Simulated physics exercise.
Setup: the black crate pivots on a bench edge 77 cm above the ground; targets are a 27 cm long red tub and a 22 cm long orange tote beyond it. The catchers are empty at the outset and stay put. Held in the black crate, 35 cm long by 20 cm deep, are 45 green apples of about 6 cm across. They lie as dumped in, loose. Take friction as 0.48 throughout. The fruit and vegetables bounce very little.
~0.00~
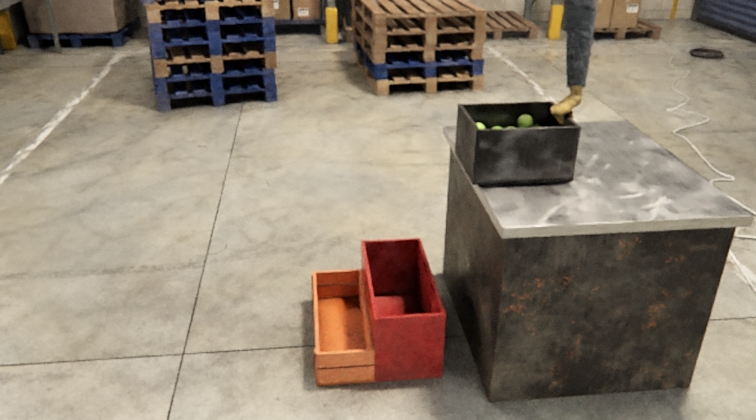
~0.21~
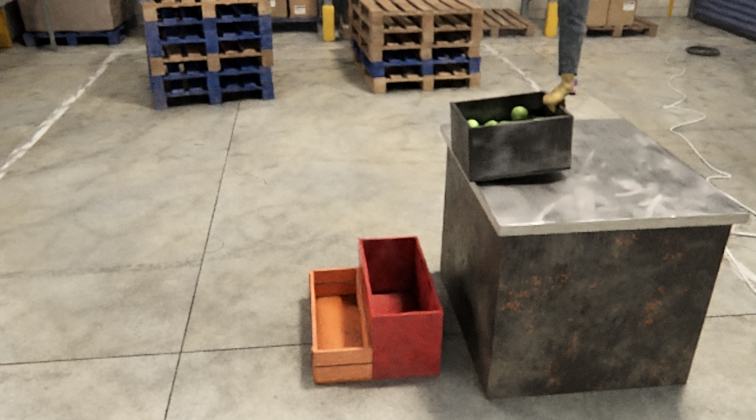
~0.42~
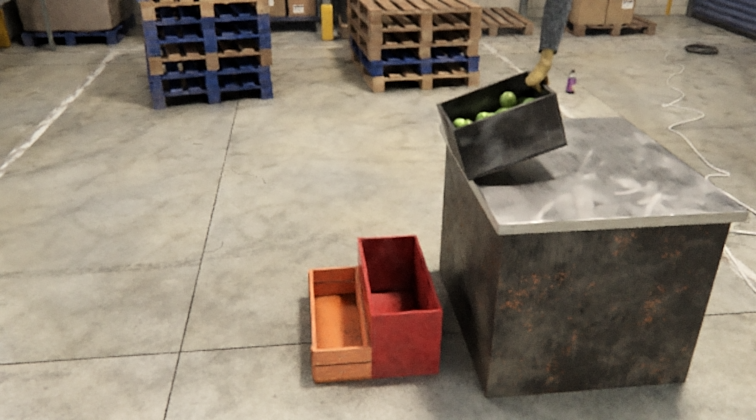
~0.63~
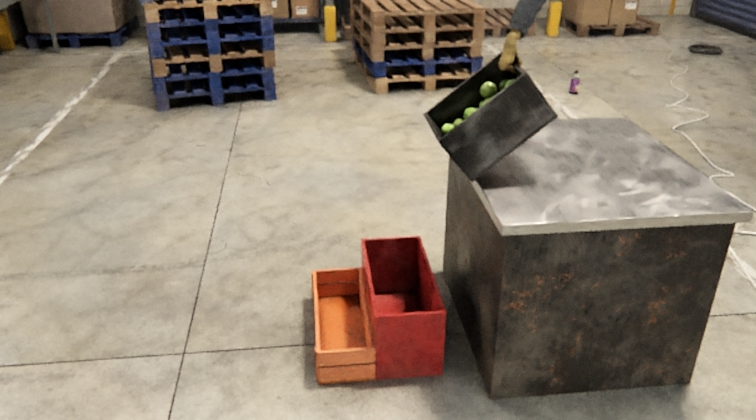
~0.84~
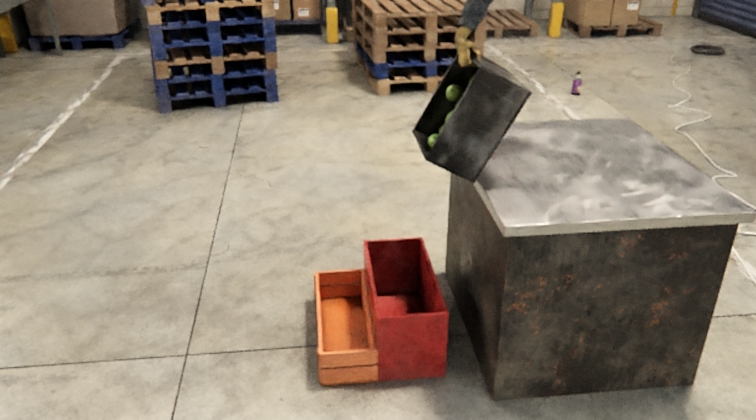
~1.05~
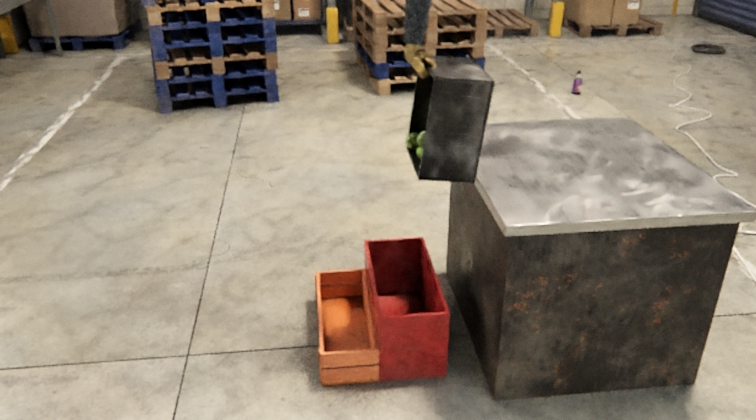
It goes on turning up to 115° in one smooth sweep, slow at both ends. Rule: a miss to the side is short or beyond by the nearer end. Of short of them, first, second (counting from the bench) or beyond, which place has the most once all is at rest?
At rest, the most are at the place given as farther.
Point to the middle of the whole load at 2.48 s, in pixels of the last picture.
Roughly at pixel (350, 325).
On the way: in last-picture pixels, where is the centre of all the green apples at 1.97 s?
Centre: Approx. (360, 326).
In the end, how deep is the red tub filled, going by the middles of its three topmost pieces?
I'd say near 5 cm.
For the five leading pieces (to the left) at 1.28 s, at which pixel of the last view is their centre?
They are centred near (393, 182).
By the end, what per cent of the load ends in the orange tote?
It works out to roughly 55 percent.
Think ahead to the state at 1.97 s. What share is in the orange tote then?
Estimate for then: Some 40 percent.
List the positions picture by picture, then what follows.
In the first picture (we follow the rim corner now nearest the camera), black crate at (480, 130); red tub at (378, 317); tilt 0°; nothing out yet.
Black crate at (472, 128); tilt 5°, in the second picture.
Black crate at (456, 129); tilt 19°, in the third picture.
Black crate at (441, 139); tilt 39°, in the fourth picture.
Black crate at (427, 156); tilt 61°, in the fifth picture.
Black crate at (419, 175); red tub at (382, 317); tilt 83°; nothing out yet, in the sixth picture.
After 1.28 s, tilt 102°; 39 still in the black crate and 6 in the air.
After 1.56 s, tilt 115°; 15 still in the black crate, 1 in the red tub, 2 in the orange tote and 27 in the air.
After 1.97 s, tilt 115°; 12 in the red tub, 18 in the orange tote, 5 on the ground beyond the orange tote and 10 in the air.
Outcome (at 2.48 s), 13 in the red tub, 24 in the orange tote and 8 on the ground beyond the orange tote.
